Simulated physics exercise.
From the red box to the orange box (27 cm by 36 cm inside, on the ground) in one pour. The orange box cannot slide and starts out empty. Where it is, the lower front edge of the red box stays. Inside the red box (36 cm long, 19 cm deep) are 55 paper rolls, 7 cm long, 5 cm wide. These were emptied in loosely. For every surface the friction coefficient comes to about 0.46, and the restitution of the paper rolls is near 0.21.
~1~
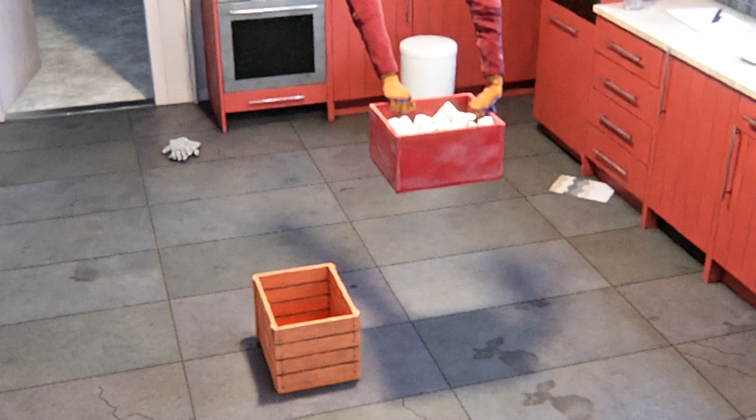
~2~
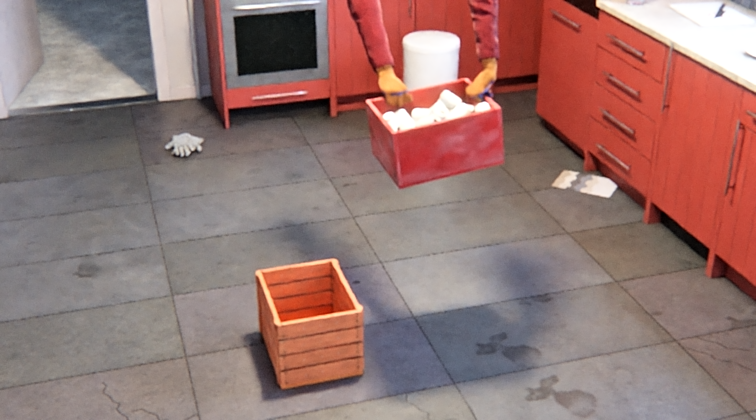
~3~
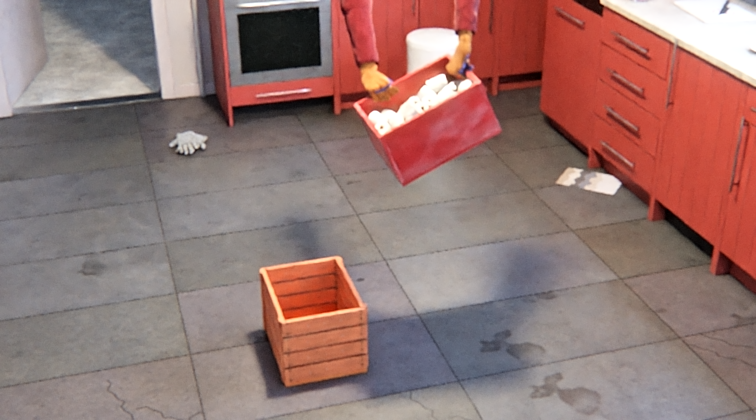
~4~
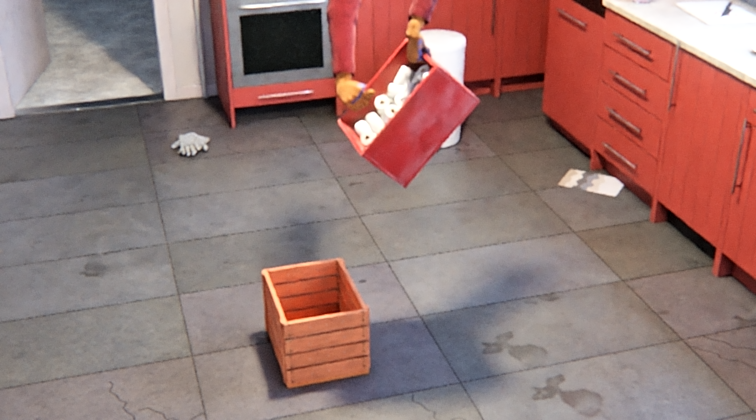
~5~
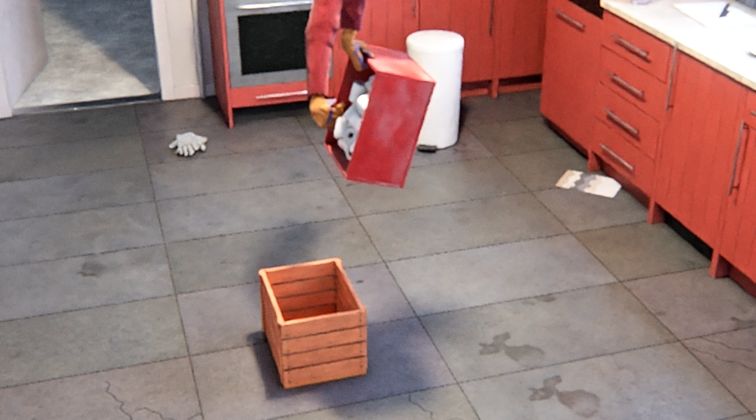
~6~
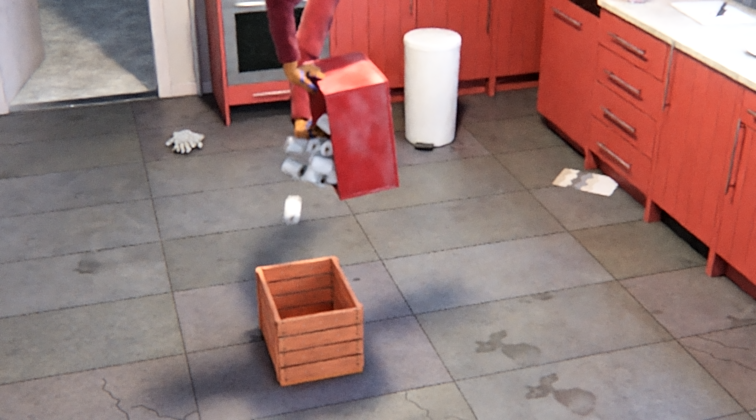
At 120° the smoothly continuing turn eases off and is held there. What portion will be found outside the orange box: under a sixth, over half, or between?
Of the paper rolls, a sixth through one half miss the orange box and stay outside it.
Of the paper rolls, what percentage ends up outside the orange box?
Roughly 35 percent.
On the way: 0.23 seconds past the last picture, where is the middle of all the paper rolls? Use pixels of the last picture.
(330, 169).
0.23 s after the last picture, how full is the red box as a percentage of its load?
It comes to near 70 percent of it.
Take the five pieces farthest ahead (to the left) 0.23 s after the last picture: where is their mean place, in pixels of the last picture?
Somewhere near pixel (244, 323).
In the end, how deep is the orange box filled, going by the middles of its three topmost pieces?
10 cm or so.
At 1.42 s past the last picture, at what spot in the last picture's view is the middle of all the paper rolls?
(284, 343).
Then, 0.23 s after the last picture, tilt 115°; 39 still in the red box, 3 in the orange box, 2 outside the orange box and 11 in the air.
Then, 0.51 s after the last picture, tilt 120°; 14 still in the red box, 13 in the orange box, 9 outside the orange box and 19 in the air.
Then, 0.91 s after the last picture, tilt 120°; 31 in the orange box, 19 outside the orange box and 5 in the air.
Final count (1.42 s after the last picture), 36 in the orange box and 19 outside the orange box. Asked share, 19 of 55, 35 per cent.
